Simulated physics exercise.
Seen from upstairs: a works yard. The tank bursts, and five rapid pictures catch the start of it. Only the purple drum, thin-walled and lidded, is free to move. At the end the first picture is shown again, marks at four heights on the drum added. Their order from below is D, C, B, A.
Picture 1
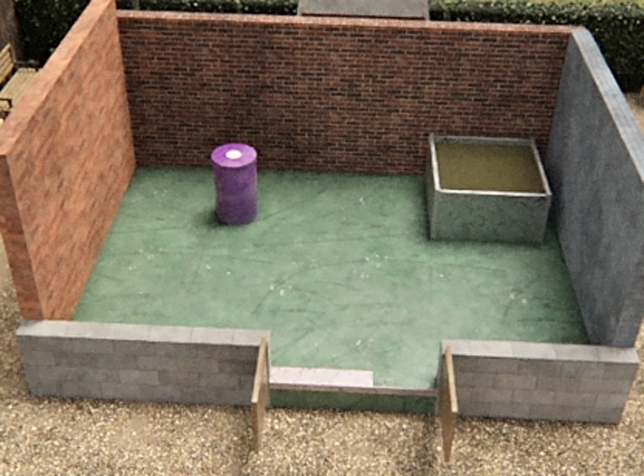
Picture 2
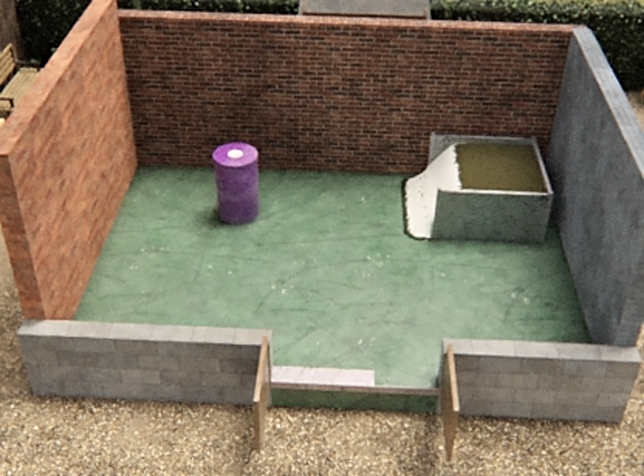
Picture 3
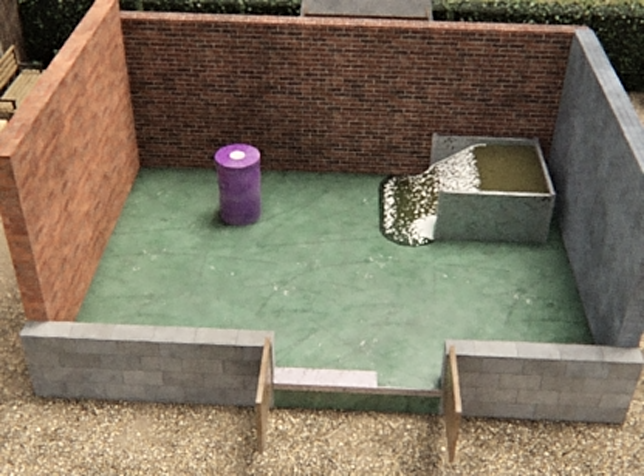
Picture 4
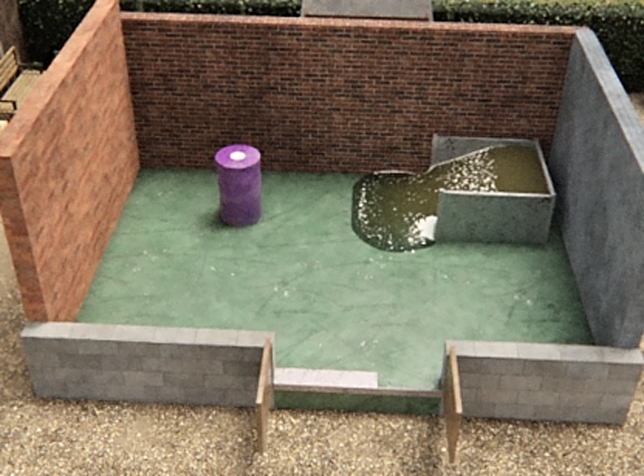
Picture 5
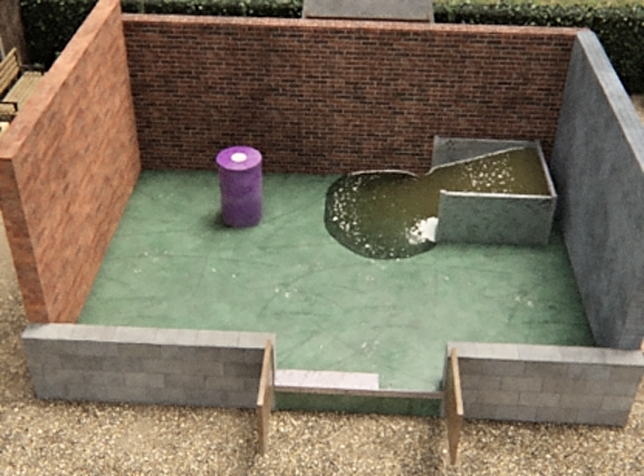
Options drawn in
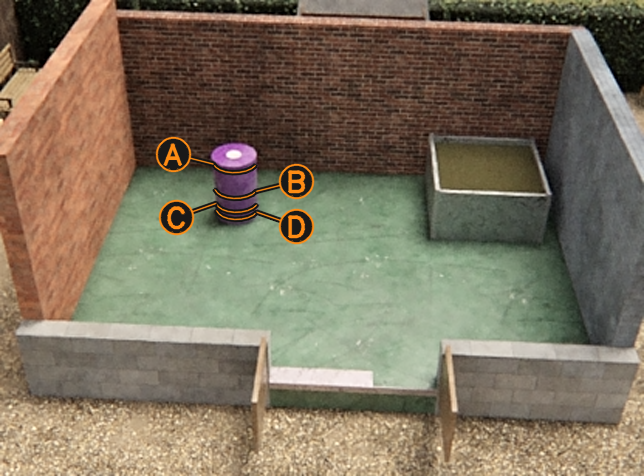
In a walled yard seen from above, murky liquid pours from the open left side of a full grey tank and spreads leftward across the green floor, while a purple drum stands apart, barely shifting.
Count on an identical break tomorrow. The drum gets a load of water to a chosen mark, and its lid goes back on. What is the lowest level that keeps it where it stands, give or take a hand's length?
B will do.
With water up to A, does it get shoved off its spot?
No, that is safe.
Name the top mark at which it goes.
C.
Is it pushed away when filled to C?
Yes.
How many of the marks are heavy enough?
Two.
On the marked copy, A at (232, 172); B at (233, 198); C at (234, 212); D at (234, 219); from the bottom up D, C, B, A.
Choosing A, it does not move.
Choosing B, it does not move.
Choosing C, it is pushed about its own width away.
Choosing D, it is pushed about 4 times its own width away.
